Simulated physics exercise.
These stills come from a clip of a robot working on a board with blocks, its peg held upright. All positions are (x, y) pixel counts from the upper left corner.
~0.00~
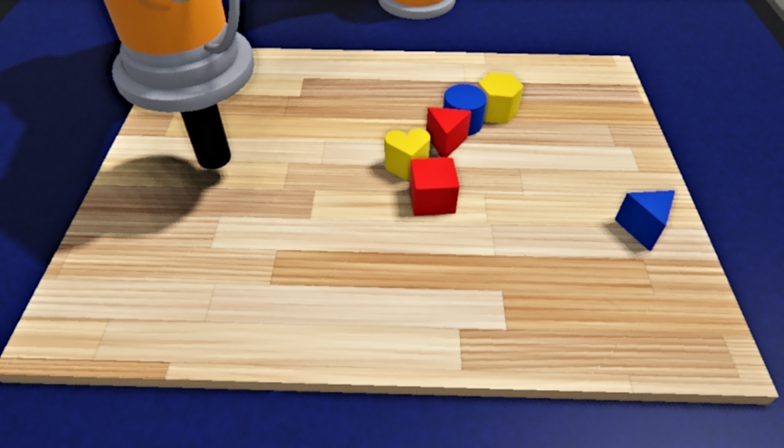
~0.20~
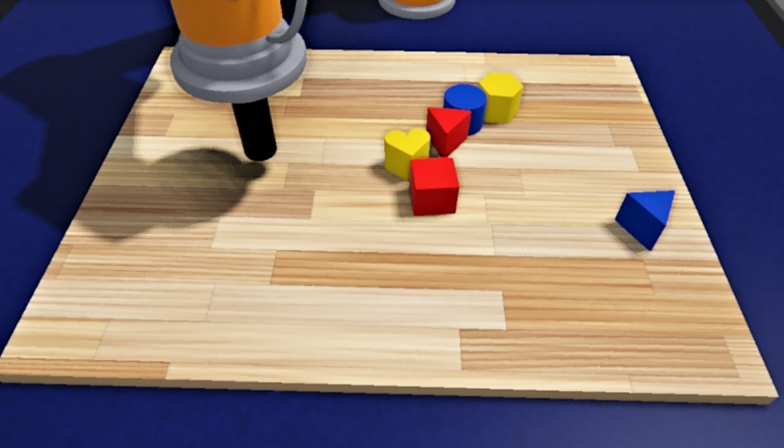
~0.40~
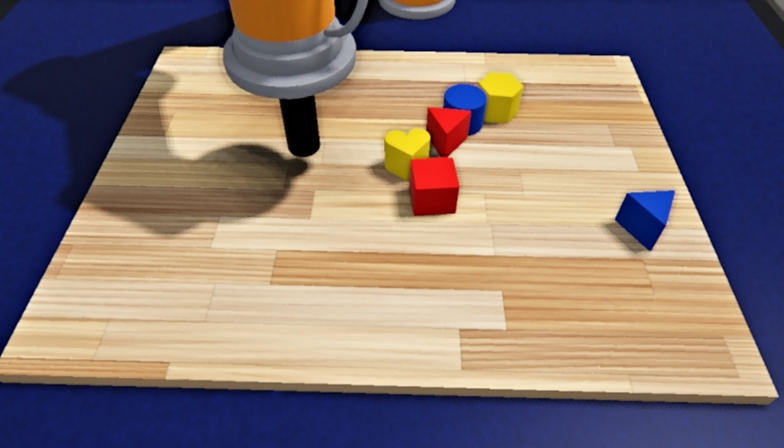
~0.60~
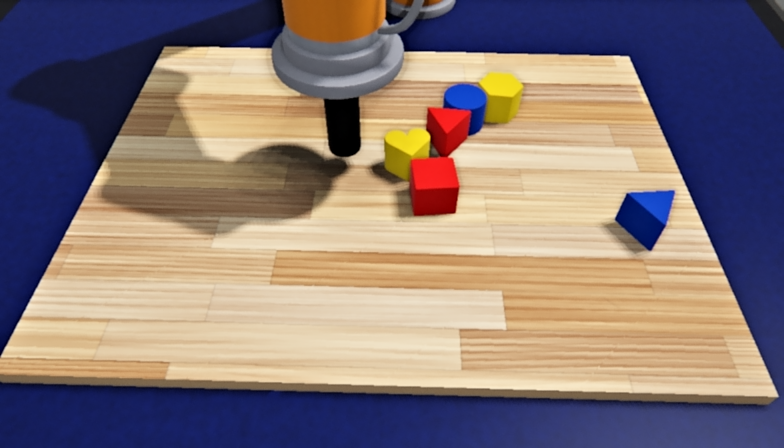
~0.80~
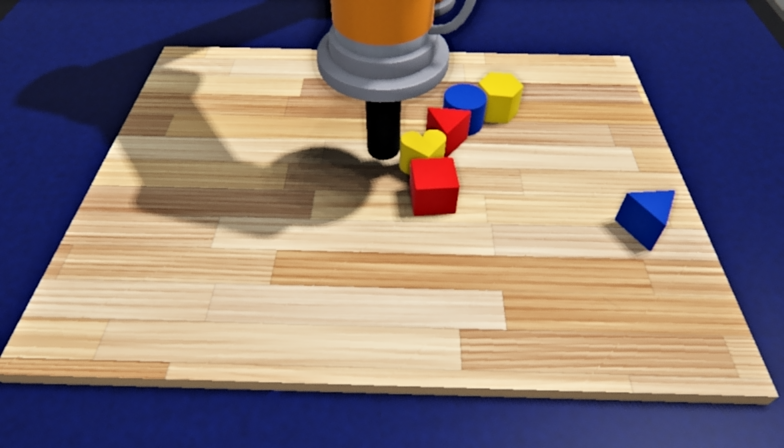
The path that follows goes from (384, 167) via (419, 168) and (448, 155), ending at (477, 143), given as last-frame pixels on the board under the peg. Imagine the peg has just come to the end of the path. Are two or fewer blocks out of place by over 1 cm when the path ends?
I'd say yes.
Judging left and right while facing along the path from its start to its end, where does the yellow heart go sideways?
Slides right.
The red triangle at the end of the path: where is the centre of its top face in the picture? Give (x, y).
It will end up at (507, 106).
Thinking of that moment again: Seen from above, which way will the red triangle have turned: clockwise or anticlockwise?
Answer: Against the clock.
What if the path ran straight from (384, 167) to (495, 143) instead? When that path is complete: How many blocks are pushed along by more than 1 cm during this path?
Looking at the path, I think two of the blocks end up more than 1 cm away.
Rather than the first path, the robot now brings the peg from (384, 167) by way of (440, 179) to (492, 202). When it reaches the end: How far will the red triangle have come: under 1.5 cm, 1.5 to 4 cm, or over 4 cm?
I reckon it covers between 1.5 and 4 cm.
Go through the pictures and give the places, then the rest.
The first frame shows peg's lower end at (215, 160); yellow heart at (408, 139); red square block at (435, 172); red triangle at (448, 116); blue round block at (466, 96).
The second frame shows peg at (261, 152); blocks still.
The third frame shows peg at (304, 148); blocks still.
The fourth frame shows peg at (345, 148); blocks still.
The fifth frame shows peg at (384, 151); yellow heart at (424, 140); red square block at (435, 172); red triangle at (448, 116); blue round block at (466, 96).
The first path, step by step. One third of the way, peg at (421, 152); yellow heart at (461, 145), turned 20° clockwise; red square block at (438, 174); red triangle at (464, 123), turned 45° anticlockwise.
Two thirds of the way, peg at (451, 139); yellow heart at (483, 144), turned 65° clockwise; red square block at (438, 174); red triangle at (477, 116), turned 30° anticlockwise.
At the end, peg at (479, 127); yellow heart at (489, 142), turned 95° clockwise; red square block at (438, 174); red triangle at (507, 106), turned 25° anticlockwise; blue round block at (465, 93).
